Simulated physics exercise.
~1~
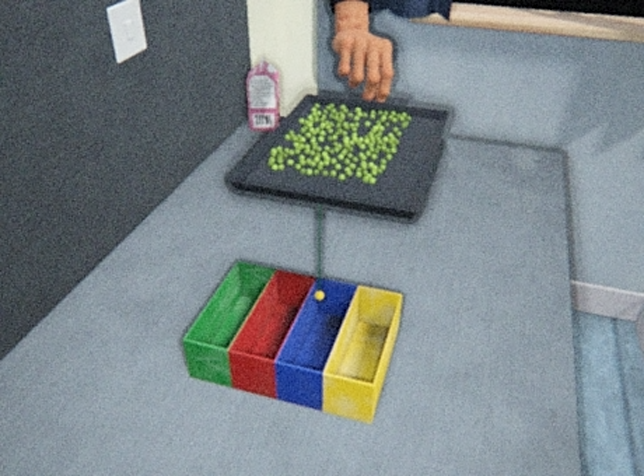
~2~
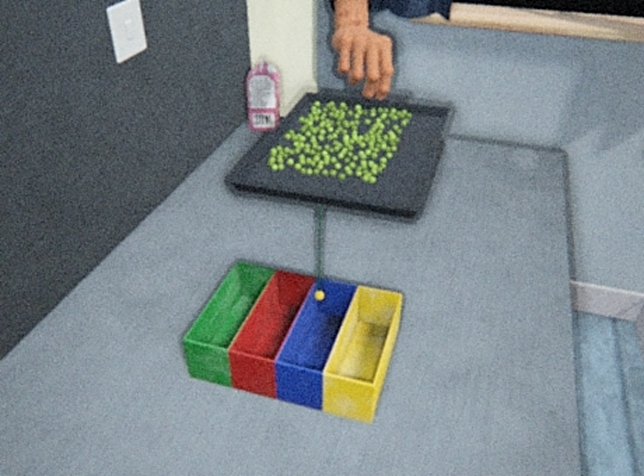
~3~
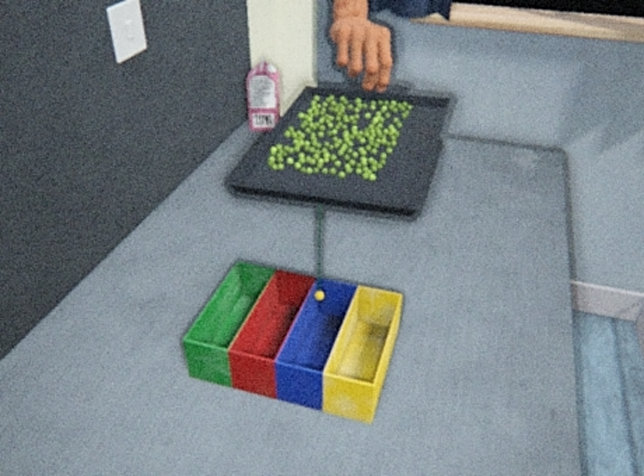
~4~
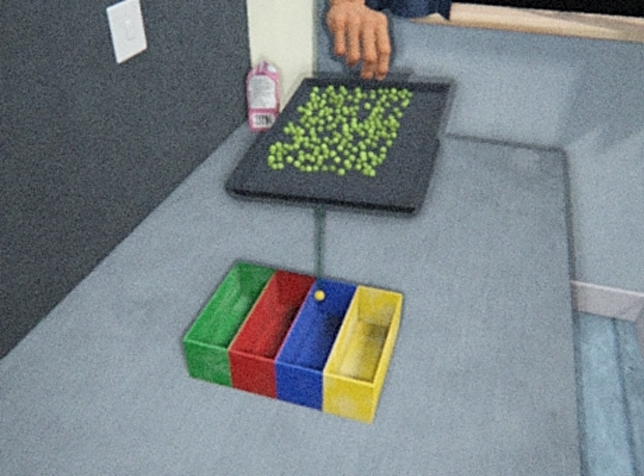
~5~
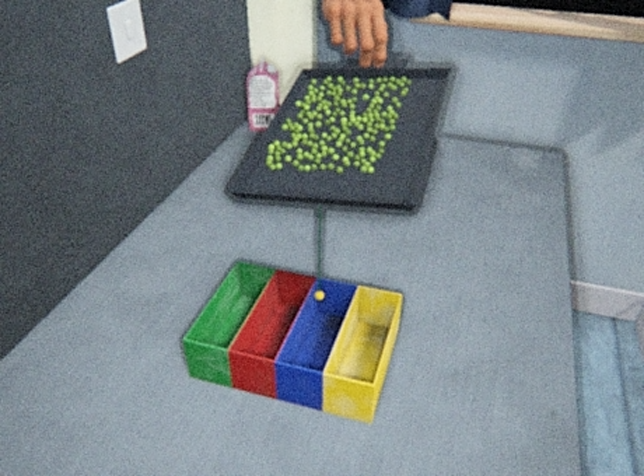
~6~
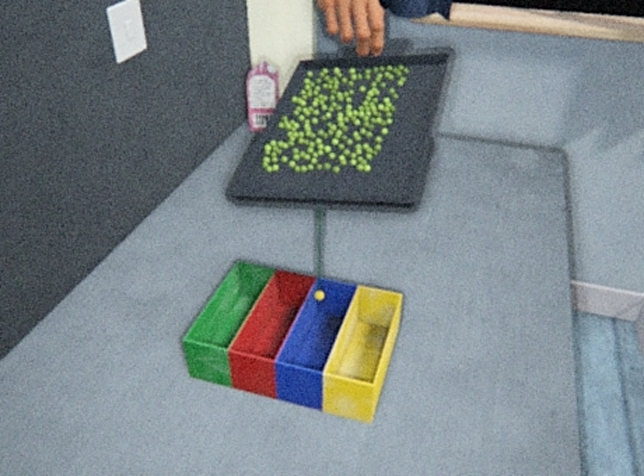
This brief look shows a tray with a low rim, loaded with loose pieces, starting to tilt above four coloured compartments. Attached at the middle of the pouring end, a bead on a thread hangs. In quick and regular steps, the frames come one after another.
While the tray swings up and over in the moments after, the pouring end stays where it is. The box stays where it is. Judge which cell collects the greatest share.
I would say the green one.
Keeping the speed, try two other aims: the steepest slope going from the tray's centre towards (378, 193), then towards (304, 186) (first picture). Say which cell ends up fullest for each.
Try 1 - that yellow cell; try 2 - green.
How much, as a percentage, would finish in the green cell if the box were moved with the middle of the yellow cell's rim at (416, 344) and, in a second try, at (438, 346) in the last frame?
First position: Some 10 %; second position: Some 0 %.
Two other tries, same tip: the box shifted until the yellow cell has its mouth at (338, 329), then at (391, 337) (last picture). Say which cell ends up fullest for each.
In order of the tries: That red cell and green.
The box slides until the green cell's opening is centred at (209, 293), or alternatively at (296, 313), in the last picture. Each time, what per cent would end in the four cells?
Estimates in order: 100 percent, 0 percent.
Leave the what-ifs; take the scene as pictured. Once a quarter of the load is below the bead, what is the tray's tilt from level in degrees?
Roughly 60°.
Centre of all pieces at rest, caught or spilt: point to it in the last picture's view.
The centre comes to rest close to (237, 336).
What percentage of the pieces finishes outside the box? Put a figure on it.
My guess is about 10 percent.
Soon, tray tipped steeply; about a third on the tray; about a quarter in the green cell; a stray few in the red cell; about a quarter falling or outside the box.
A while on, tray tipped past a quarter turn; most in the green cell; a small part in the red cell; a small part falling or outside the box.
Towards the end, tray tipped past a quarter turn; most in the green cell; a small part in the red cell; a small part falling or outside the box.
Finally, tray tipped past a quarter turn; most in the green cell; a small part in the red cell; none in the yellow cell; none in the blue cell; a small part outside the box.
